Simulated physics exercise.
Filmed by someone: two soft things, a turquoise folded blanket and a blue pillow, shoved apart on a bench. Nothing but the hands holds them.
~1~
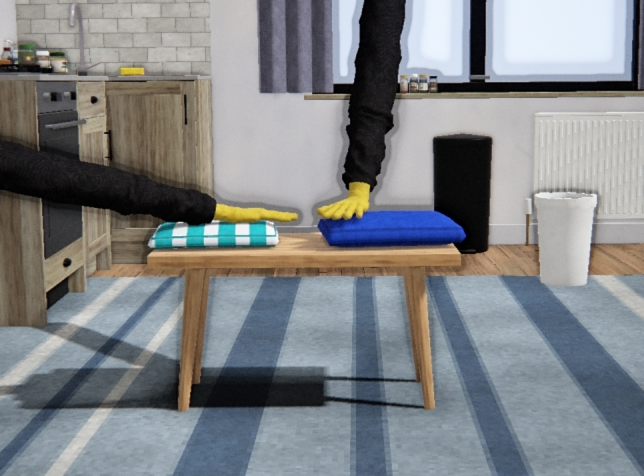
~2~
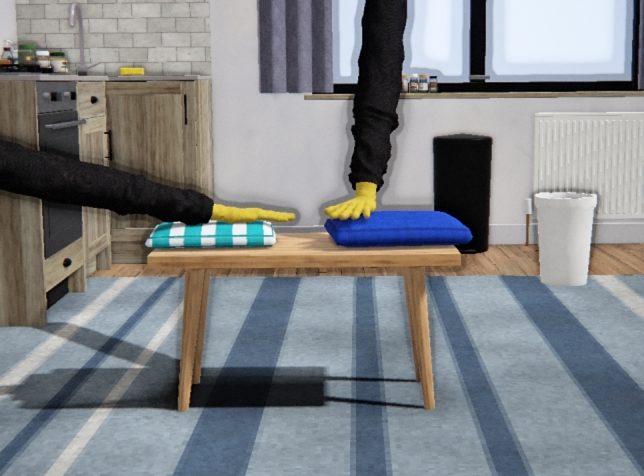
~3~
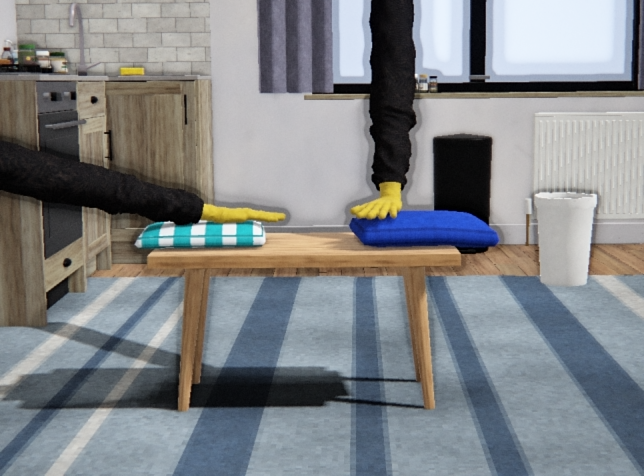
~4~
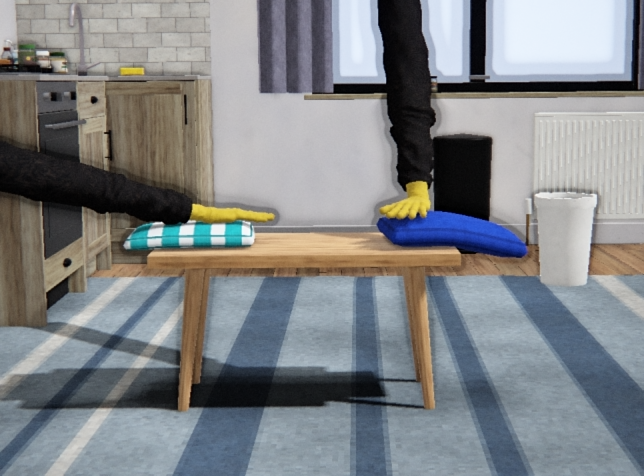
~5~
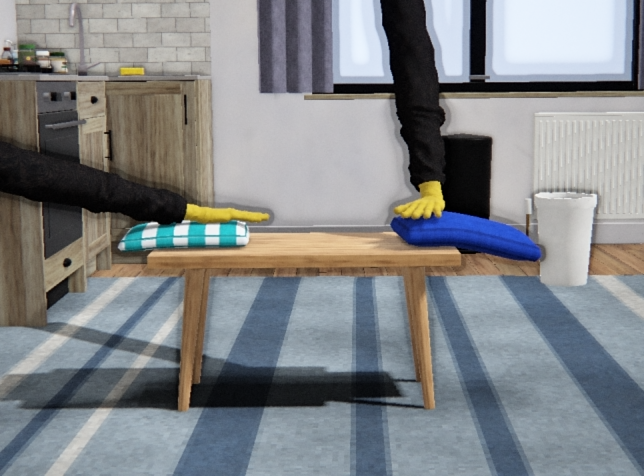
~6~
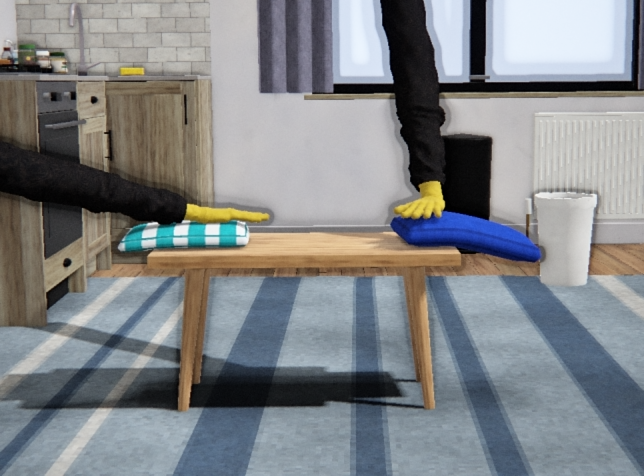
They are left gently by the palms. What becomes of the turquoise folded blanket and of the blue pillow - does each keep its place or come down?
As it ends, the turquoise folded blanket keeps its place, the blue pillow comes down.
Then, 0.42 s past the final frame, folded blanket unmoved; pillow falling near (472, 266).
Then, 0.74 s past the final frame, folded blanket unmoved; pillow on the floor near (525, 325).
When it is over, folded blanket unmoved; pillow on the floor near (573, 378). The turquoise folded blanket stays up there and the blue pillow tips over and falls.
